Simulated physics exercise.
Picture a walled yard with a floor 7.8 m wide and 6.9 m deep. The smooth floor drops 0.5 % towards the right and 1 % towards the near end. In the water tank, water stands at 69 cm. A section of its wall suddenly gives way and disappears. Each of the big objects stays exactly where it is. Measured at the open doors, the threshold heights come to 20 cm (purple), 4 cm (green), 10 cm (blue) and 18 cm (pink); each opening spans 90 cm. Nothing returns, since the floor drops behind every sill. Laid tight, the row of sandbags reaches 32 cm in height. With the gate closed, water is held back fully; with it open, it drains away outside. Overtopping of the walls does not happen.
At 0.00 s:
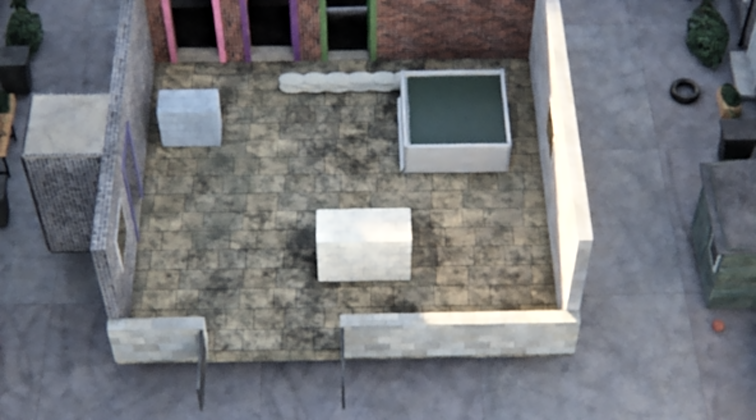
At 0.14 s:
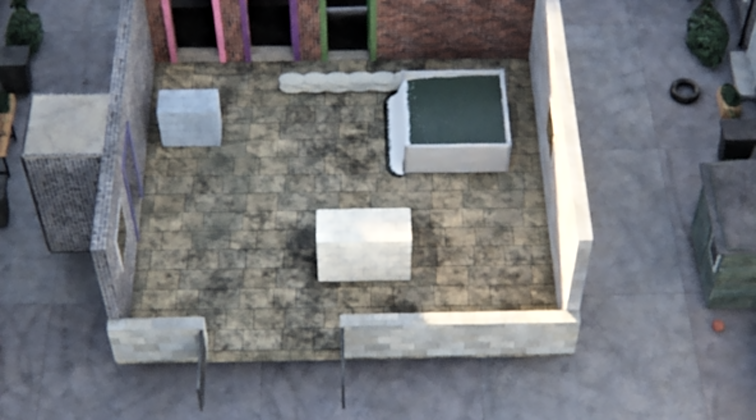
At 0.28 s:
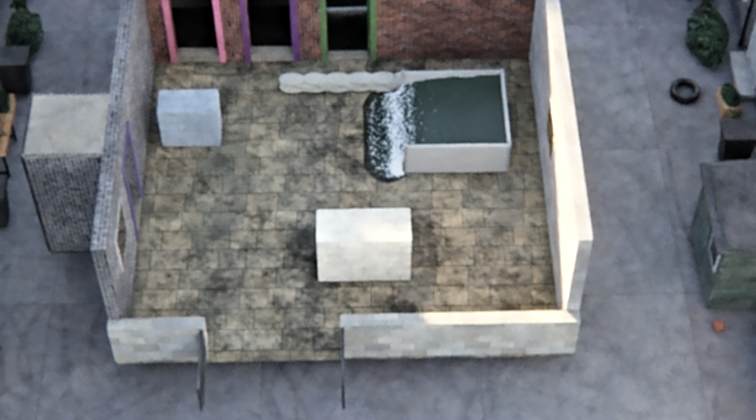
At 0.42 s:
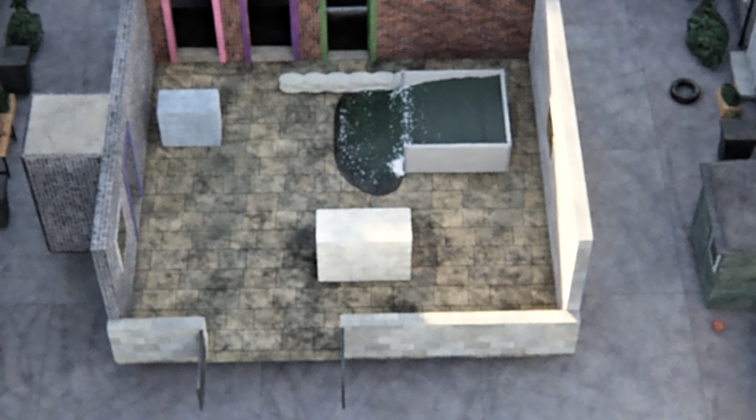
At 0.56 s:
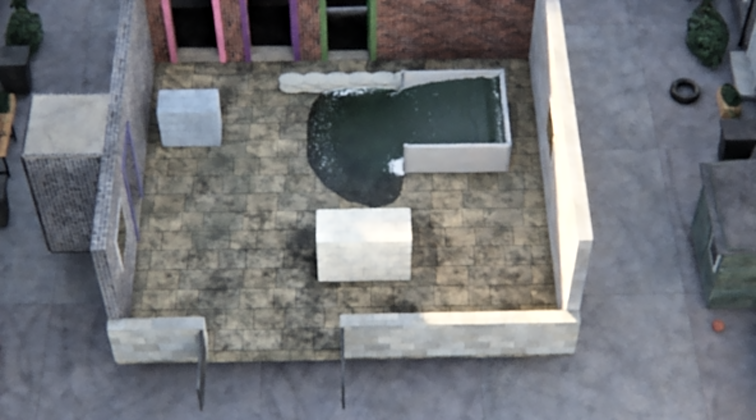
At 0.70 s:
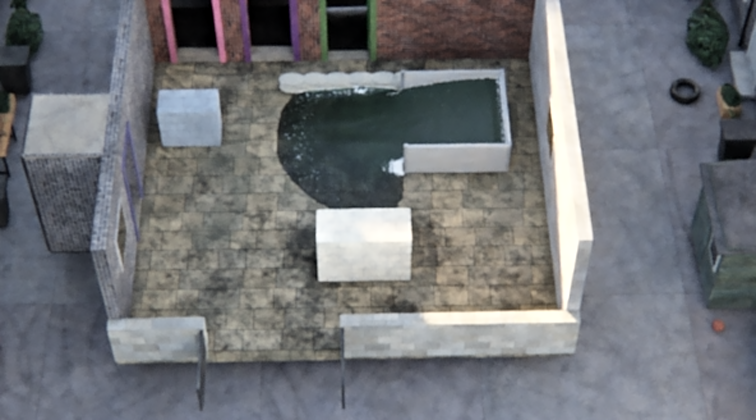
In a walled yard with a tiled floor, dark green water sits still in a pale rectangular tank near the back. The tank's left wall disappears, and water pours out in a foamy front, then spreads leftward and forward across the floor in a widening, rounded dark pool.
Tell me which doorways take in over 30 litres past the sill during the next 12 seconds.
Within those 12 seconds, the purple door takes in no more than that; the green door takes in no more than that; the blue door takes in over 30 litres; the pink door takes in no more than that.
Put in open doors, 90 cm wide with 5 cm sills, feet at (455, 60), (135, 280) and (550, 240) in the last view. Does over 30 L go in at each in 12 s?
Per doorway, in order: Insufficient / sufficient / insufficient.
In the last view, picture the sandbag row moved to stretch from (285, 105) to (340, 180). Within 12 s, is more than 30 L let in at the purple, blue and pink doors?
Purple exceeded, blue within the limit, pink within the limit.
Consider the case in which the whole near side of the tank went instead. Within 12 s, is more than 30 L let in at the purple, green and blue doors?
Purple: Within the limit; green: Within the limit; blue: Within the limit.
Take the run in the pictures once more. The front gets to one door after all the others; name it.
The green door is last.
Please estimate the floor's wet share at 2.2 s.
Roughly 45 % of the floor is wet.
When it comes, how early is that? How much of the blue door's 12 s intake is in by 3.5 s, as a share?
Some 65 per cent by then.
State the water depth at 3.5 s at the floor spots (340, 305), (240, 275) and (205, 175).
Depths: About 0, 3 and 9 centimetres.
After 1.4 s water covers 30 % of the floor and is deepest (28 cm) near (400, 154); purple door not reached, green door not reached, blue door not reached, pink door not reached.
After 2.2 s water covers 45 % of the floor and is deepest (36 cm) near (230, 128); purple door not reached, green door not reached, blue door 16 cm at the sill, 0 L in, pink door 1 cm at the sill, 0 L in.
After 3.5 s water covers 55 % of the floor and is deepest (36 cm) near (129, 341); purple door not reached, green door not reached, blue door 20 cm at the sill, 60 L in, pink door 14 cm at the sill, 0 L in.
After 7.0 s water covers 75 % of the floor and is deepest (16 cm) near (159, 341); purple door 7 cm at the sill, 0 L in, green door 5 cm at the sill, 1 L in, blue door 6 cm at the sill, 95 L in, pink door 7 cm at the sill, 4 L in.
After 12.0 s water covers 95 % of the floor and is deepest (9 cm) near (545, 239); purple door 2 cm at the sill, 0 L in, green door 2 cm at the sill, 1 L in, blue door 3 cm at the sill, 95 L in, pink door 2 cm at the sill, 4 L in.
